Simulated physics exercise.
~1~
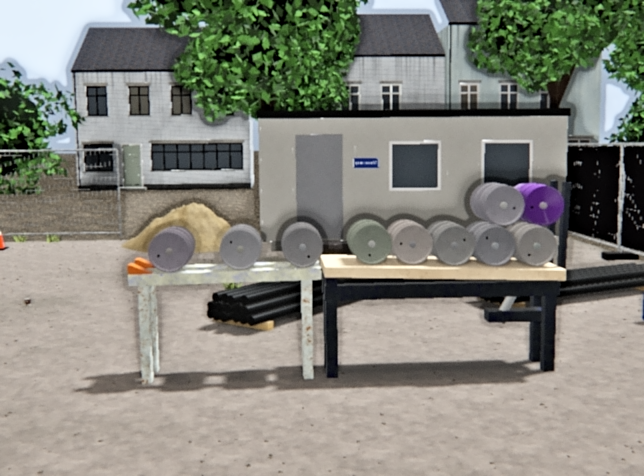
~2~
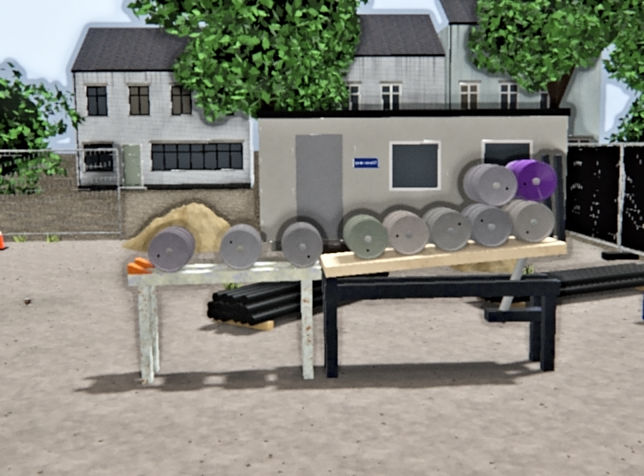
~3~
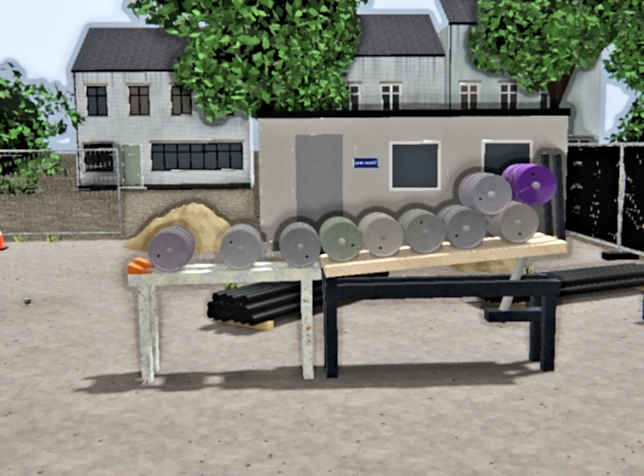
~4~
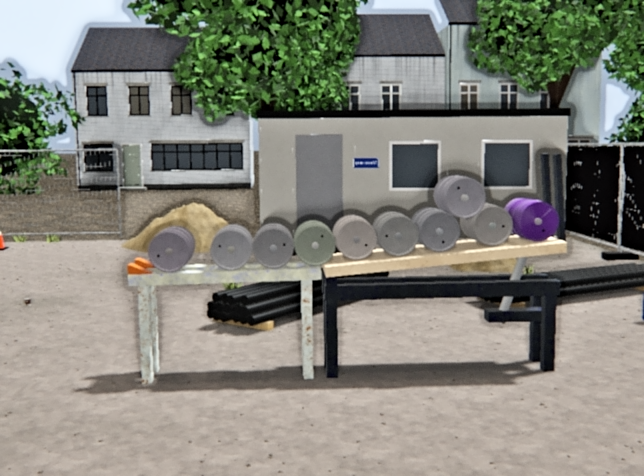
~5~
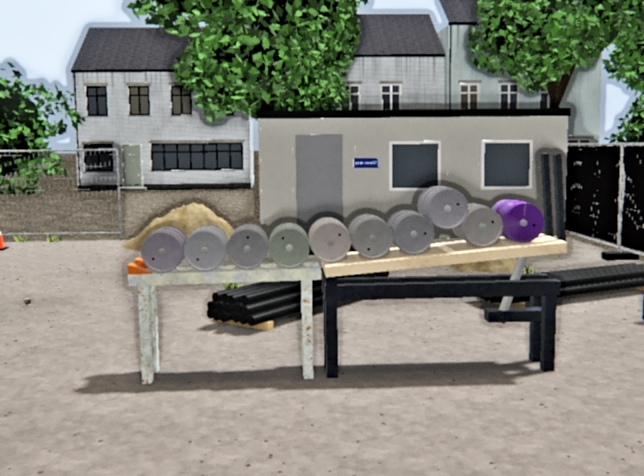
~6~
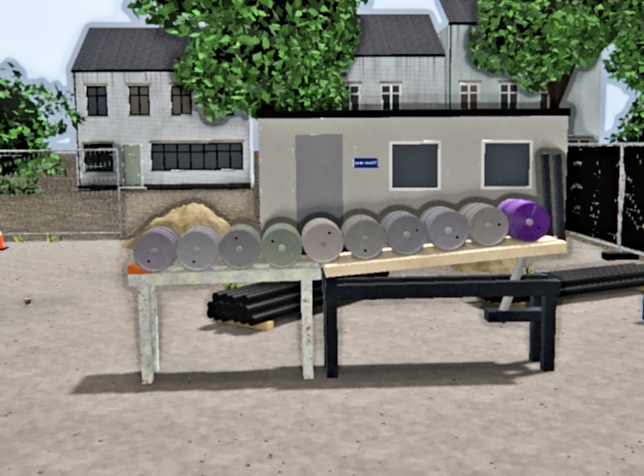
To begin with, a row of grey kegs lies across a pale rack and a level wooden deck in a yard, with one more grey keg and a purple one perched on top at the right. The deck's right end rises, tilting it down towards the rack. The grey kegs start rolling left, and the purple one turns, then drops onto the deck behind them. The row closes up towards the orange stop while one grey keg still rides on top. Finally that keg sinks into the line, purple shifts slightly right, and it ends up on the raised deck, last in a single row.
